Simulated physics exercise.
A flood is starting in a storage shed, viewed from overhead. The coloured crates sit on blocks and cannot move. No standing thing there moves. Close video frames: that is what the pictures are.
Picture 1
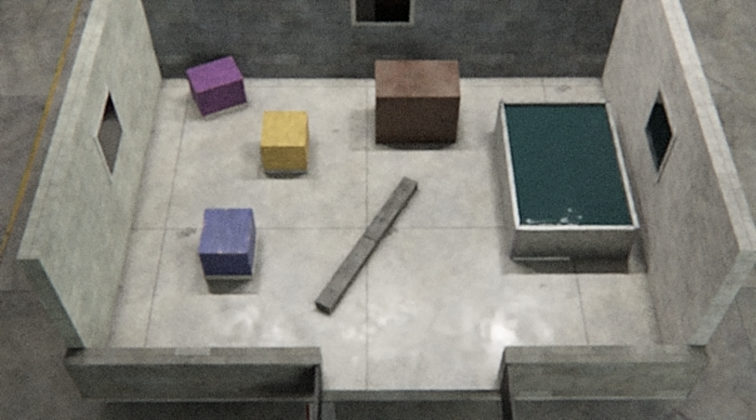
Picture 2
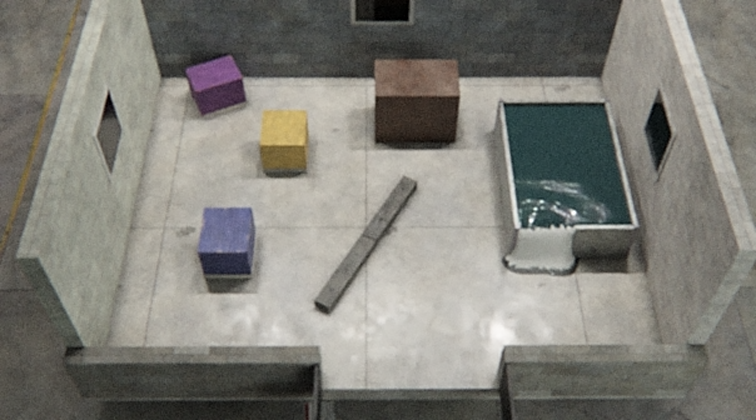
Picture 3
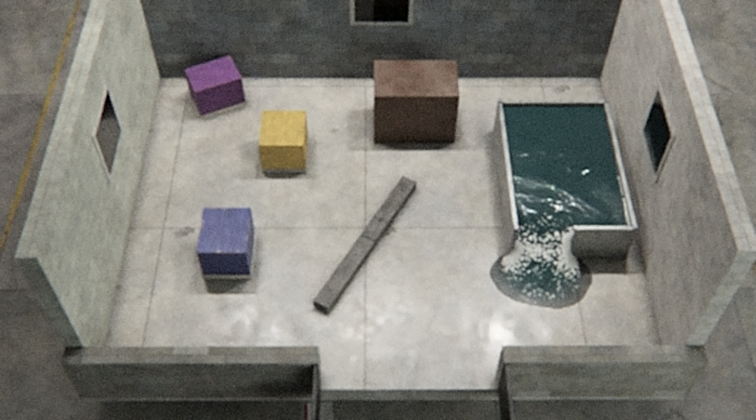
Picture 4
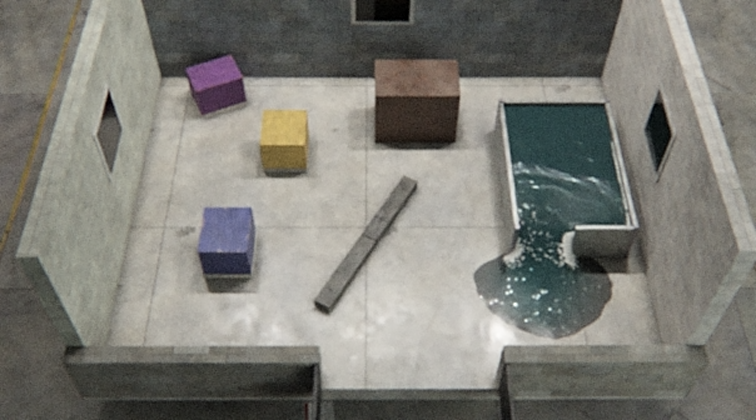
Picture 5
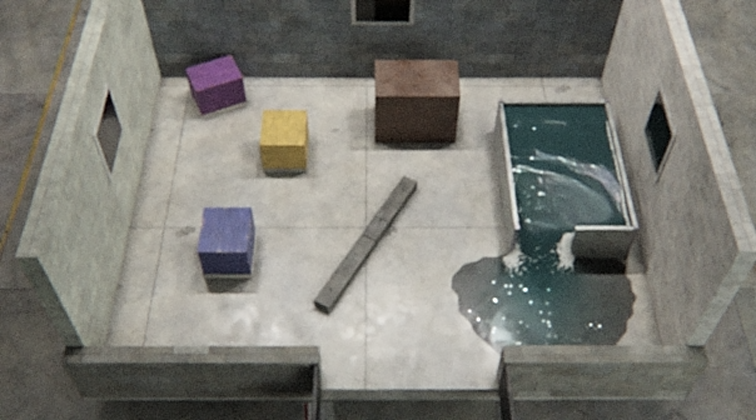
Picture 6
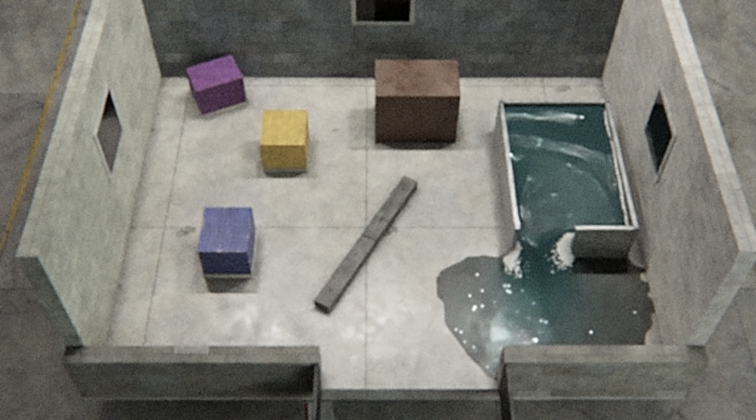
In a storage shed, dark water pours from the tank's front gap and spreads across the floor.
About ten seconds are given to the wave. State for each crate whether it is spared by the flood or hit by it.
In the end the blue crate is unaffected by the water. The yellow crate is unaffected by the water. The purple crate is unaffected by the water.
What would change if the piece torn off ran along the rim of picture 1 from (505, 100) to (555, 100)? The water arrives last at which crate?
My pick is the blue one.
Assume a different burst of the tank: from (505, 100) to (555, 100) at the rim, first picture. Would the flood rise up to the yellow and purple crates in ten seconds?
The yellow one is reached; the purple one is reached.
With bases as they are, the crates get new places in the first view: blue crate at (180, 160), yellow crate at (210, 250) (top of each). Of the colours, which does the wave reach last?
The purple crate.
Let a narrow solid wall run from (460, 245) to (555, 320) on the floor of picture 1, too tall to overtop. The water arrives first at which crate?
I'd pick the crate marked yellow.
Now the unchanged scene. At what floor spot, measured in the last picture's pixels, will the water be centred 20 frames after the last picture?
Close to pixel (547, 244).
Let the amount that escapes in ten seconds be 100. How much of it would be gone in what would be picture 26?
Estimate: 40 %.
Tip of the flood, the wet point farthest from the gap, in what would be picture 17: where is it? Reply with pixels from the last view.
Close to (305, 372).
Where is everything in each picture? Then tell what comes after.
The first frame shows still water in the open tank at (564, 164).
In the second frame, water pours out at (542, 247) and has run to (573, 266).
In the third frame, the front is at (573, 299), out from the gap at (541, 248).
In the fourth frame, the front is at (562, 332), out from the gap at (542, 248).
In the fifth frame, the front is at a hidden place, out from the gap at (542, 248).
In the sixth frame, the front is at a hidden place, out from the gap at (542, 247).
A moment on, water covers 15 % of the floor; the blue crate not reached, the yellow crate not reached, the purple crate not reached.
Next, water covers 20 % of the floor; the blue crate not reached, the yellow crate not reached, the purple crate not reached.
Then, water covers 25 % of the floor; the blue crate not reached, the yellow crate not reached, the purple crate not reached.
Later, water covers 45 % of the floor; the blue crate water round its plinth, the yellow crate not reached, the purple crate not reached.
In the end, water covers 75 % of the floor; the blue crate stayed above the water, the yellow crate stayed above the water, the purple crate stayed above the water.
